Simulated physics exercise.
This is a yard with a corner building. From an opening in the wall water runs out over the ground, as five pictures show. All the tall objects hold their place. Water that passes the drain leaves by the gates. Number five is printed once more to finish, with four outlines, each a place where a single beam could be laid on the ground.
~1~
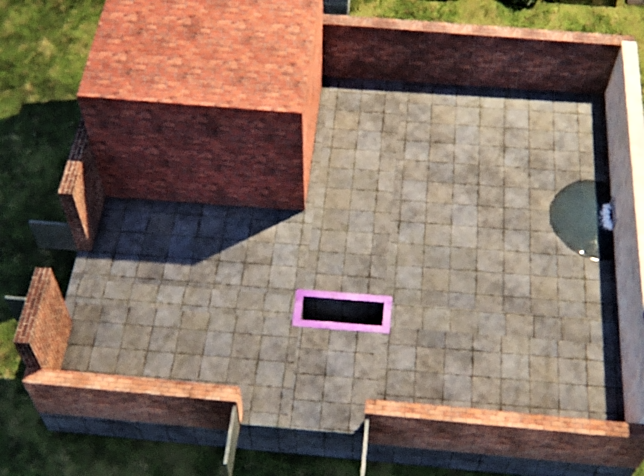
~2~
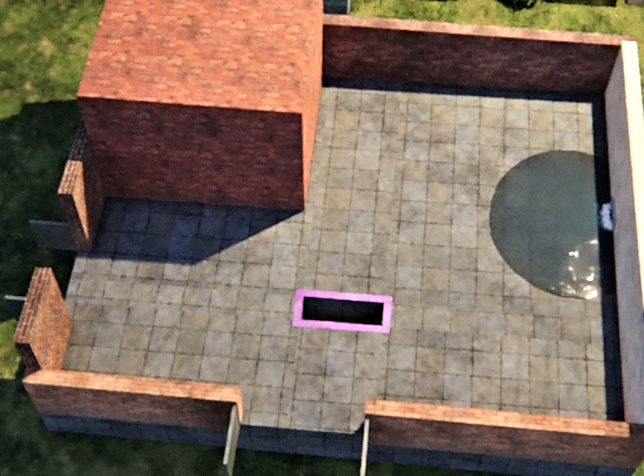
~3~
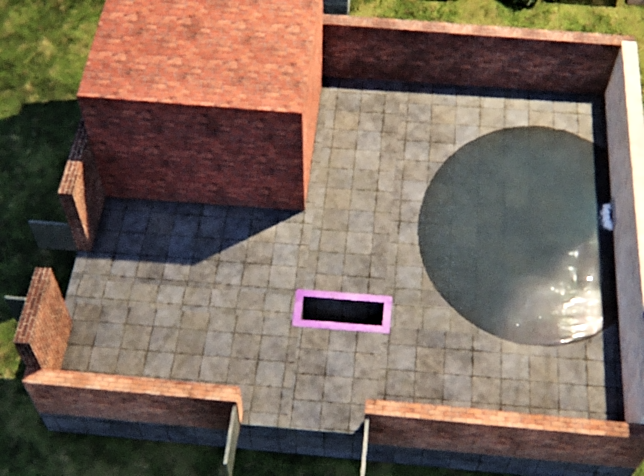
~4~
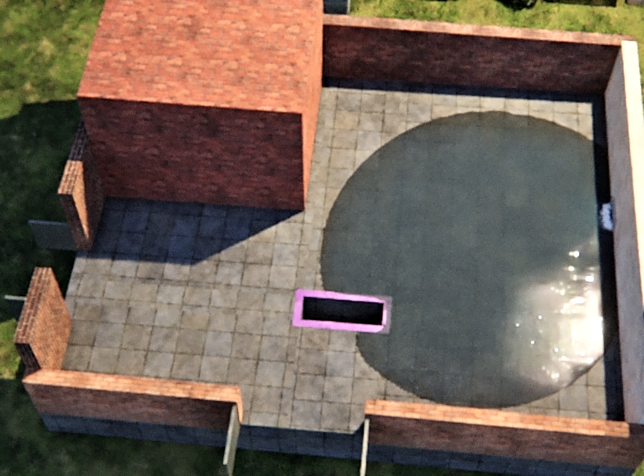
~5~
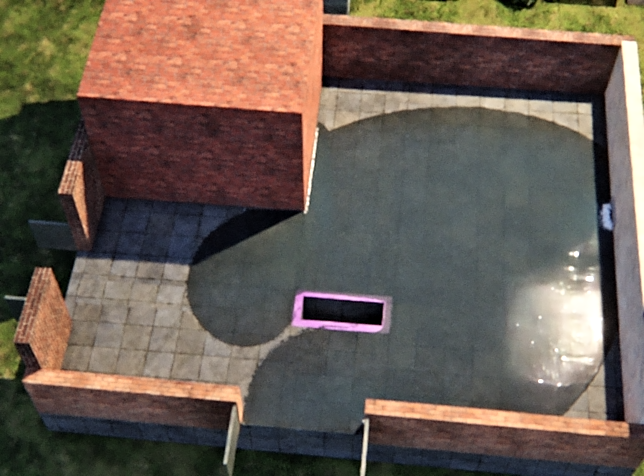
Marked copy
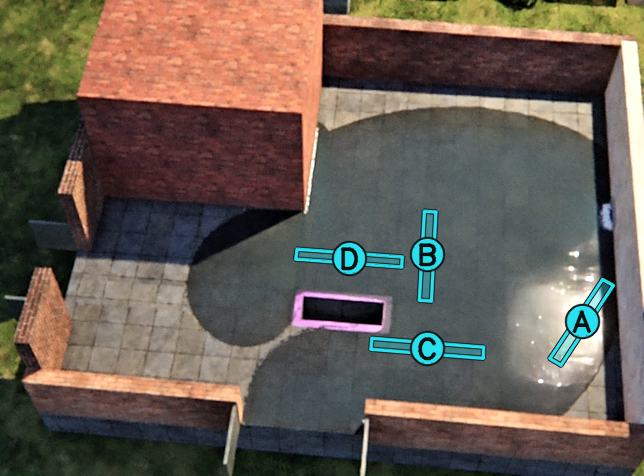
Dark water spreads from the right wall across the paved yard, around the purple-edged opening.
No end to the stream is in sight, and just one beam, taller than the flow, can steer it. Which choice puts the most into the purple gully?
C beats the others.
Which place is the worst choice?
That is place B.
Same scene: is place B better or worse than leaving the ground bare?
Place B is worse.
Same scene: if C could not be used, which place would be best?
Here it is place A.
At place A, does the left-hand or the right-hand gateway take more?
More leaves on the left.
On the marked copy, A from (555, 361) to (607, 282); B from (425, 300) to (430, 211); C from (371, 343) to (483, 352); D from (296, 254) to (401, 261).
If A is chosen, about 30 % of the stream goes into the purple gully, about 69 % out by the gates.
If B is chosen, about 12 % of the stream goes into the purple gully, about 86 % out by the gates.
If C is chosen, about 45 % of the stream goes into the purple gully, about 54 % out by the gates.
If D is chosen, about 18 % of the stream goes into the purple gully, about 79 % out by the gates.
